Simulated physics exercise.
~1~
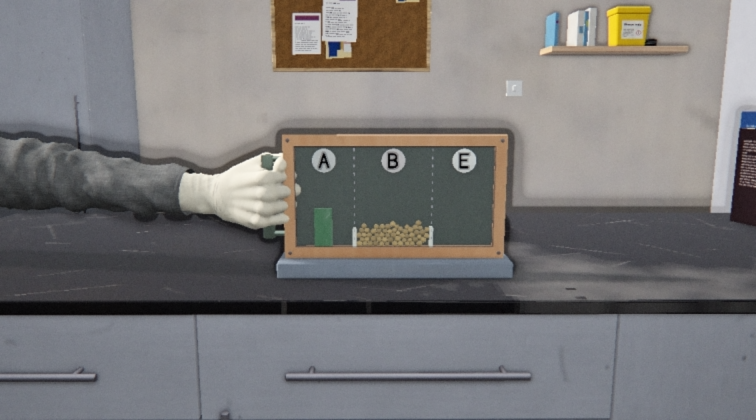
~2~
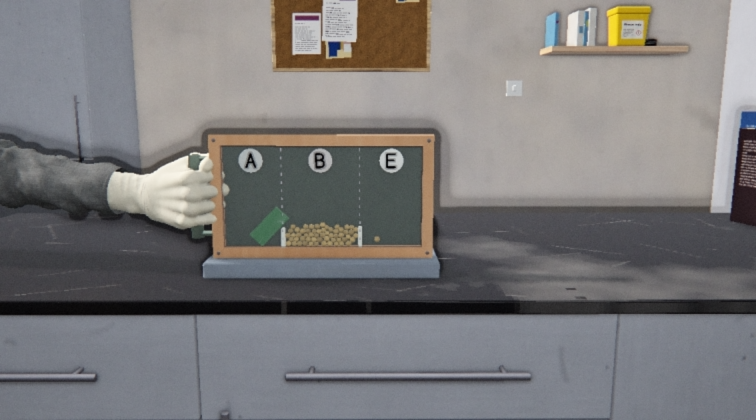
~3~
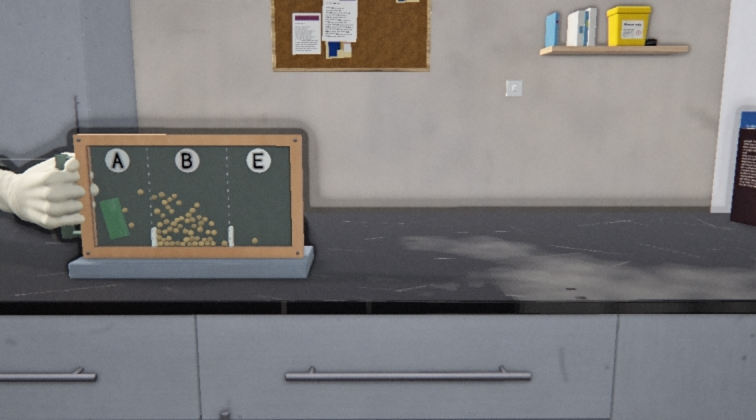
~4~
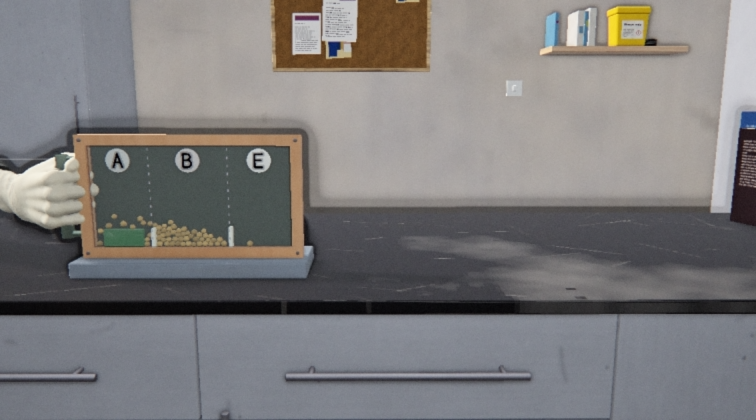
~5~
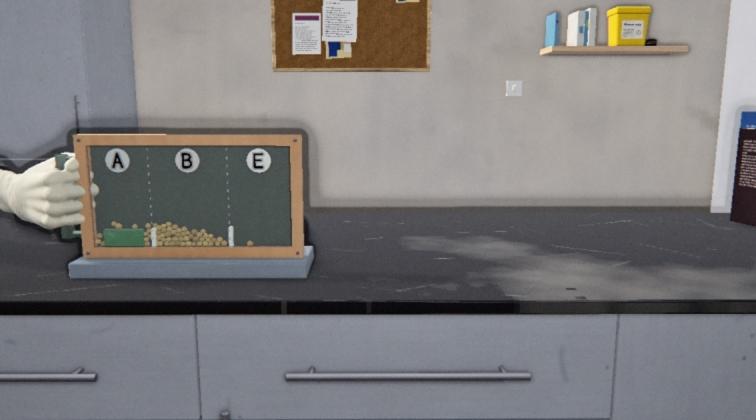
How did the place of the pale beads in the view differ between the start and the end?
At the start the beads sat in a heap around the middle of the view, and by the end they lay well over to the left, having travelled along with the case.
